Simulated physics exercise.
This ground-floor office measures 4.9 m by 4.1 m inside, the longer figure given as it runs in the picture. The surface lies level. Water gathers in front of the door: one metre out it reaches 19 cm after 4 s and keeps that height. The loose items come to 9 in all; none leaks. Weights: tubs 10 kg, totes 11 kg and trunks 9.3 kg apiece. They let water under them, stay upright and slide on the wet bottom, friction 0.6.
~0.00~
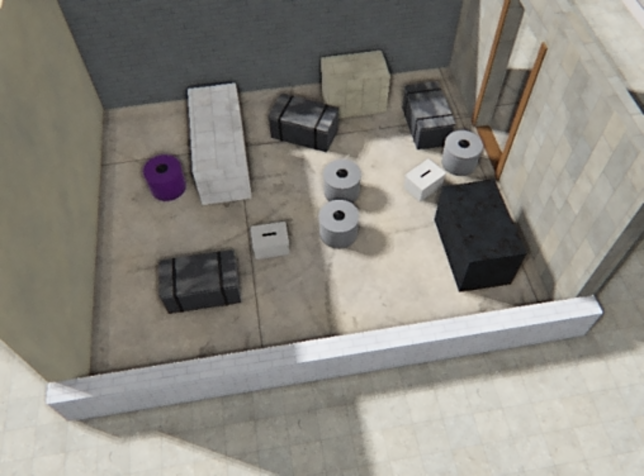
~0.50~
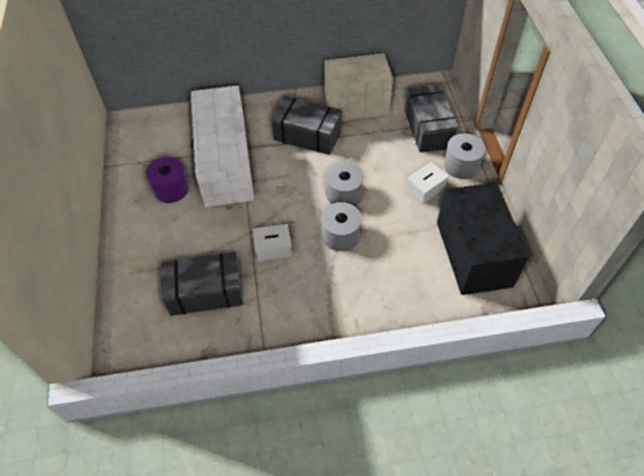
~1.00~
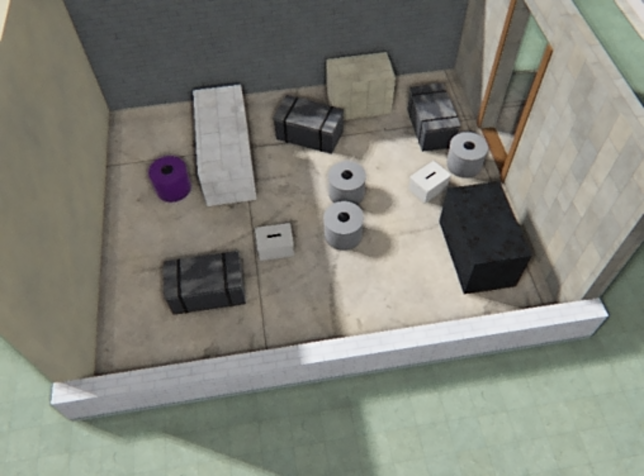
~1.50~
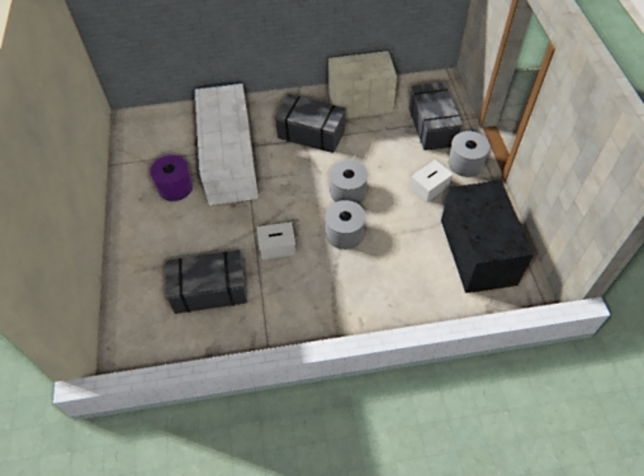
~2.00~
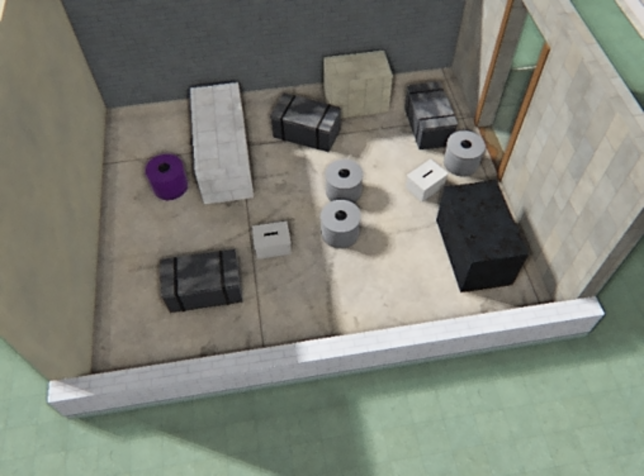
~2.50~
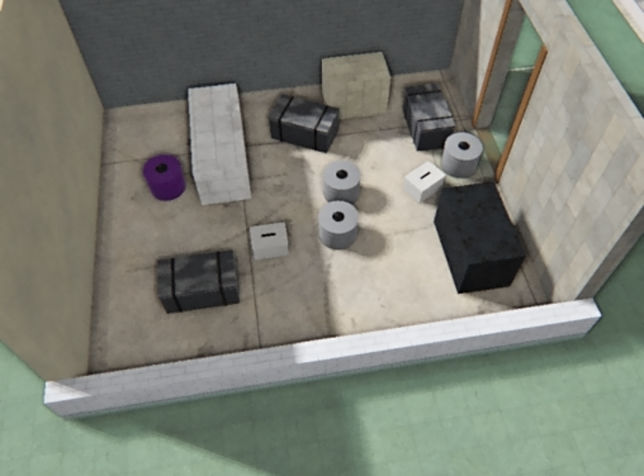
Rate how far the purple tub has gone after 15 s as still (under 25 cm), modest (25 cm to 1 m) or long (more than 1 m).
Still.
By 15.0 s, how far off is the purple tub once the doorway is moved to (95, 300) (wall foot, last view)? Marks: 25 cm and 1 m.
By then the purple tub has hardly changed position.
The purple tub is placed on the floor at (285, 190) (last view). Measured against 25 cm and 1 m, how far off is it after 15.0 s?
Looks like it is swept a long way.
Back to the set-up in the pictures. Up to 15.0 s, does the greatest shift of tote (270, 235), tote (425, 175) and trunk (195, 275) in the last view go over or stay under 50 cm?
Note - in order: Smaller; farther; smaller.
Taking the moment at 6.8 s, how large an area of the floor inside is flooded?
My estimate is roughly 11.0 m2.
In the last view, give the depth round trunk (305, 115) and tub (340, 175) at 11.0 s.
Depth approx. 8 cm / 8 cm.
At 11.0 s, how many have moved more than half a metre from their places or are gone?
The count is 4.
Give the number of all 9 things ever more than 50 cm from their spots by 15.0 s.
I get 5.
After 3.5 s the purple tub is near (162, 169), 0.0 m from its start, aground; 0 afloat.
After 6.8 s the purple tub is near (162, 169), 0.0 m from its start, aground; 2 afloat.
After 11.0 s the purple tub is near (162, 169), 0.0 m from its start, aground; 5 afloat.
After 15.0 s the purple tub is near (162, 169), 0.0 m from its start, aground; 6 afloat.
